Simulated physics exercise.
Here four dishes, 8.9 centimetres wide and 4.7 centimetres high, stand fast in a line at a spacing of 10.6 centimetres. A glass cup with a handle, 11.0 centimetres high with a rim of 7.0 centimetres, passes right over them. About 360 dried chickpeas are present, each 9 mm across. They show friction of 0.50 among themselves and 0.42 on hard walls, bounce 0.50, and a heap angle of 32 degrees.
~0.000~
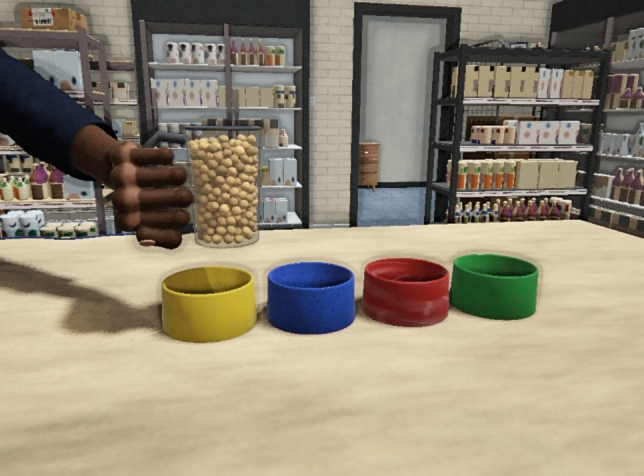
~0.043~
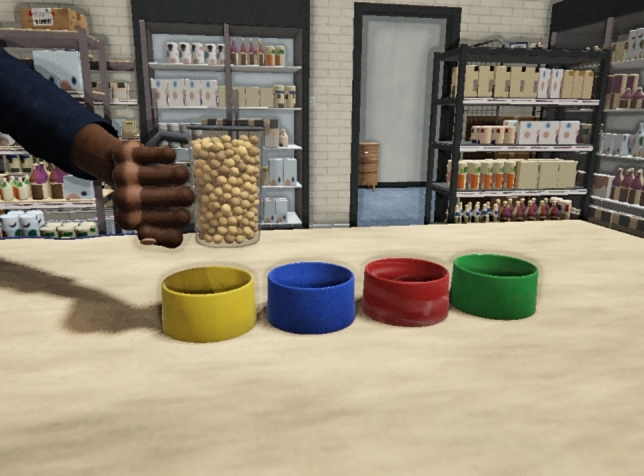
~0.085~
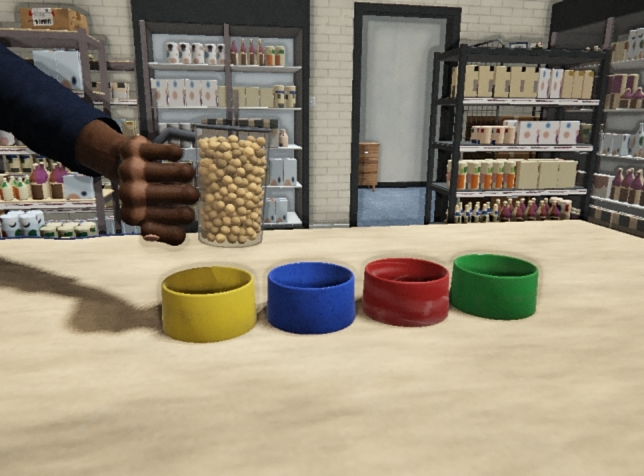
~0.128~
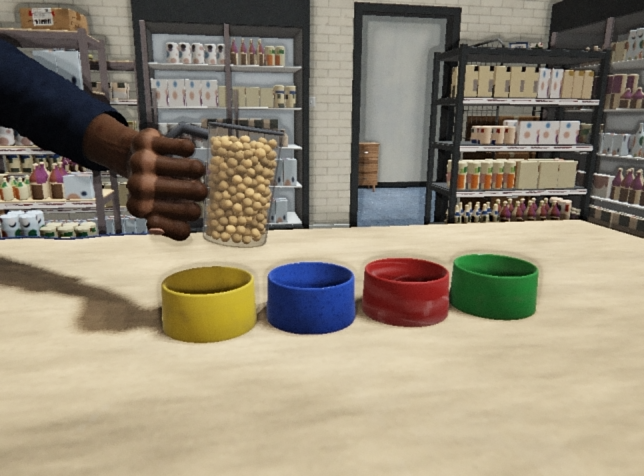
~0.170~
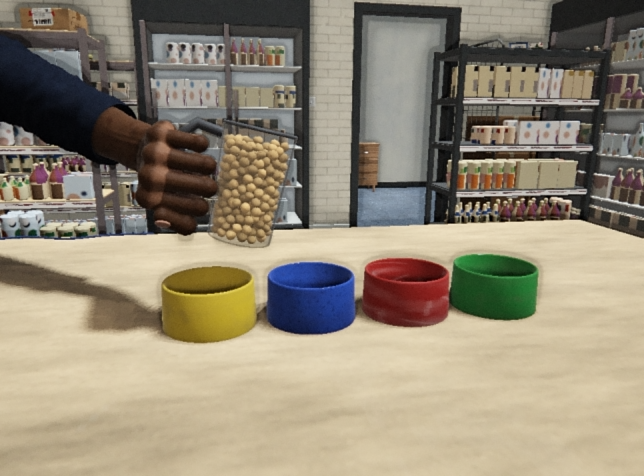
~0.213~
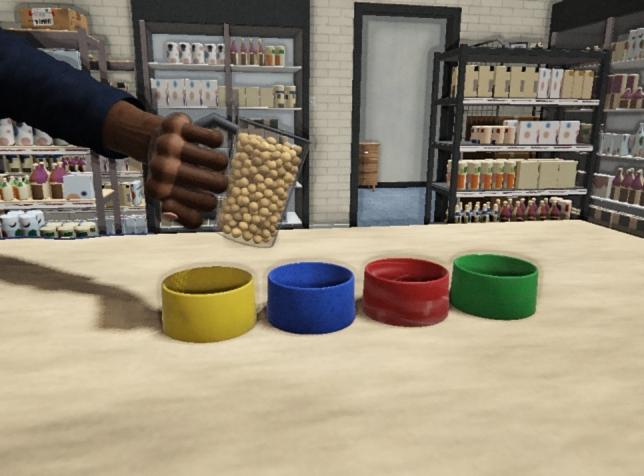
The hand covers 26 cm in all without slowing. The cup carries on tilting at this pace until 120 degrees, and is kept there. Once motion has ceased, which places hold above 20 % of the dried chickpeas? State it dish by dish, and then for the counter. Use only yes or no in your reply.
Red dish: No; blue dish: No; green dish: Yes; yellow dish: No; counter: Yes.
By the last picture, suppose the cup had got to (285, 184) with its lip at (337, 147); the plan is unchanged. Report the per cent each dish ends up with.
You'd end up with red at 0, blue at 0, green at 60 and yellow at 0.
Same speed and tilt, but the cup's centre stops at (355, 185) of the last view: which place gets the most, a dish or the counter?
Red.
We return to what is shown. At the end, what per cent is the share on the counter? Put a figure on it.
Around 30 percent, I'd guess.
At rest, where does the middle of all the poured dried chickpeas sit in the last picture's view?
Look around (507, 289) in the last picture.
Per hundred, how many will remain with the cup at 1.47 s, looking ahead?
Close to 5 per cent of the load, I'd guess.
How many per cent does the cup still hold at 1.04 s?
Roughly 85 per cent.
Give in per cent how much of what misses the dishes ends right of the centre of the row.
Roughly 100 %.
Then, at 0.71 s, tilt 76 degrees; cup holds 100 %.
After 1.04 s, tilt 115 degrees; cup holds 85 %, green 10 %.
After 1.47 s, tilt 120 degrees; cup holds 5 %, green 70 %.
At rest (2.2 s), red 0 %, blue 0 %, green 70 %, yellow 0 %, counter 30 %.
